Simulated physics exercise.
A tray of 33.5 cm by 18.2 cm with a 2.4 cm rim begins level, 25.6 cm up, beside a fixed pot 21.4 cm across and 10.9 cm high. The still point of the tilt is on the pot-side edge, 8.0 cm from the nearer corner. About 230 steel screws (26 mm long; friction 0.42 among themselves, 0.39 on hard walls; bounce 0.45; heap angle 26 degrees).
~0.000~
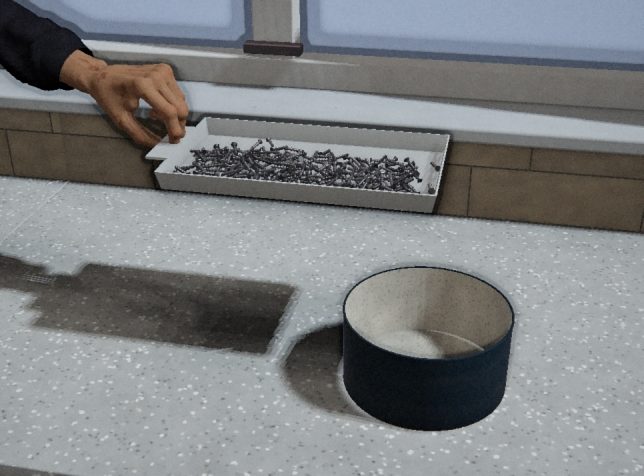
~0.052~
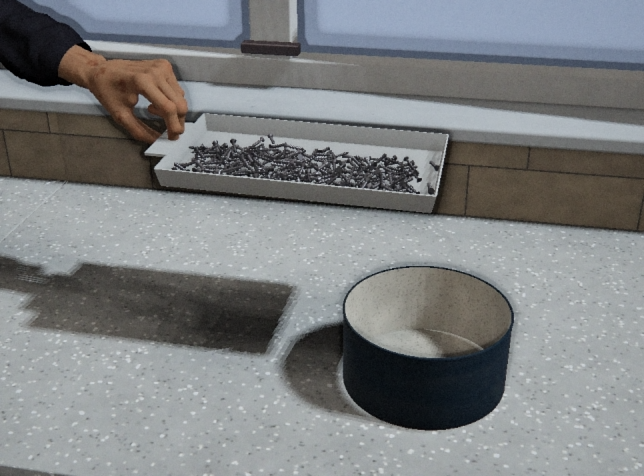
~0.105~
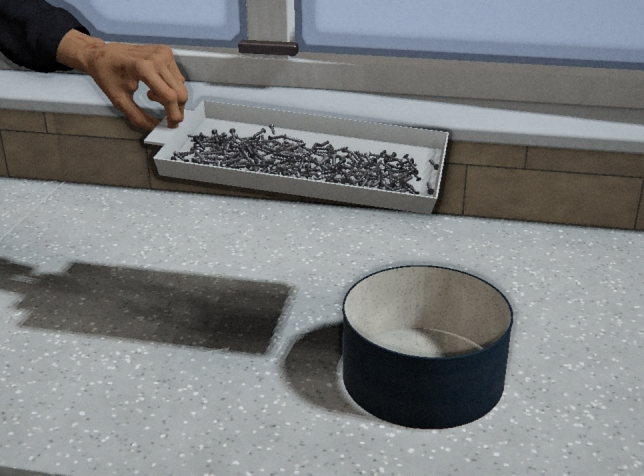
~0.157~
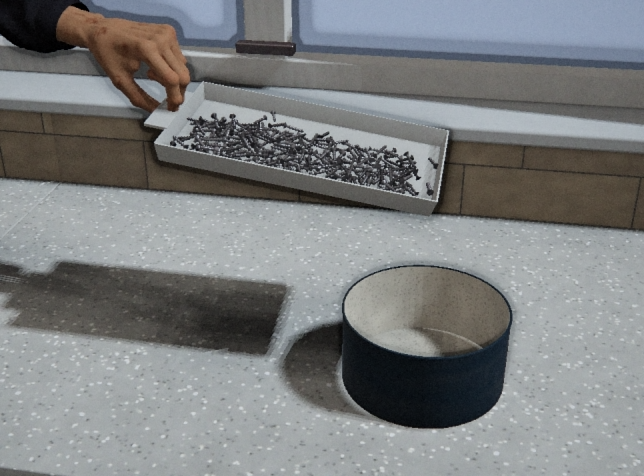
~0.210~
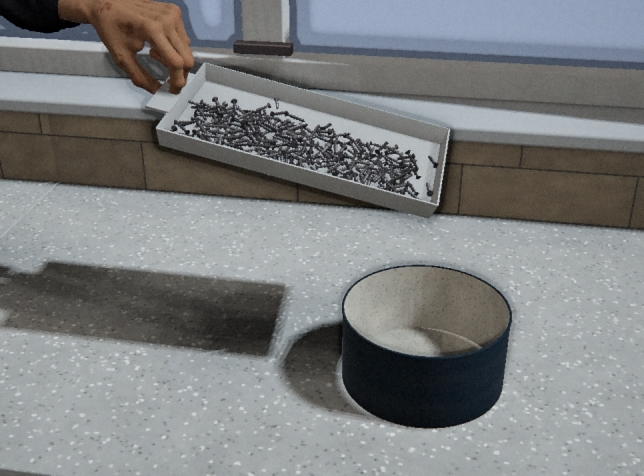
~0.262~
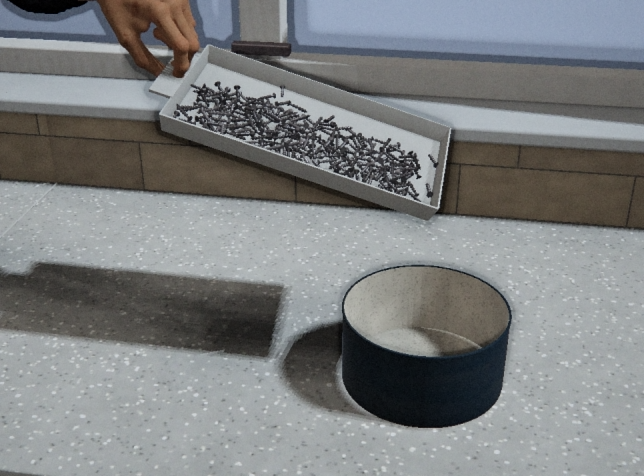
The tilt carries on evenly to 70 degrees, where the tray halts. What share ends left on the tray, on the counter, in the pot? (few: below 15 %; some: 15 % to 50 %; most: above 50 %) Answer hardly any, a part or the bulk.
Tray a part, counter hardly any, pot the bulk.
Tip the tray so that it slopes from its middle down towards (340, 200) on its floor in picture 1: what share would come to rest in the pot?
Some 65 per cent.
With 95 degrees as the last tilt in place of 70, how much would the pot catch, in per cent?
Then about 95 per cent.
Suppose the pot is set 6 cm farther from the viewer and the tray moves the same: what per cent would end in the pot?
In that case some 30 per cent.
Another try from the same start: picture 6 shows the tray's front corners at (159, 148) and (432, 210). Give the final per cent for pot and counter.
Pot 70, counter 5.
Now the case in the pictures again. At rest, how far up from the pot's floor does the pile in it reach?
About 3.0 cm.
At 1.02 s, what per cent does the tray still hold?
Roughly 25 per cent.
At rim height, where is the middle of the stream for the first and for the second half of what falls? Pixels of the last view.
At about (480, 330), then at (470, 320).
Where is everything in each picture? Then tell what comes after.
In the first picture, tray tilt 0 degrees, front corners at (160, 170) and (432, 194); middle of the pieces at (304, 169); pot at (428, 309).
In the second picture, tray tilt 1 degrees, front corners at (160, 167) and (432, 194); middle of the pieces at (303, 167).
In the third picture, tray tilt 4 degrees, front corners at (159, 157) and (433, 196), lowest corner right front; middle of the pieces at (303, 161).
In the fourth picture, tray tilt 9 degrees, front corners at (160, 142) and (433, 199), lowest corner right front; middle of the pieces at (304, 153).
In the fifth picture, tray tilt 14 degrees, front corners at (162, 127) and (434, 202), lowest corner right front; middle of the pieces at (305, 145).
In the sixth picture, tray tilt 19 degrees, front corners at (165, 113) and (435, 205), lowest corner right front; middle of the pieces at (308, 138); pot at (426, 307). Its pace works out near 95 degrees a second.
After 0.53 s, tilt 44 degrees; the tray holds 100 %, the pot 0 %.
After 0.71 s, tilt 61 degrees; the tray holds 100 %, the pot 0 %.
Then, at 1.02 s, tilt 70 degrees; the tray holds 25 %, the pot 65 %.
At rest (1.7 s), tray 25 %, counter 5 %, pot 75 %.
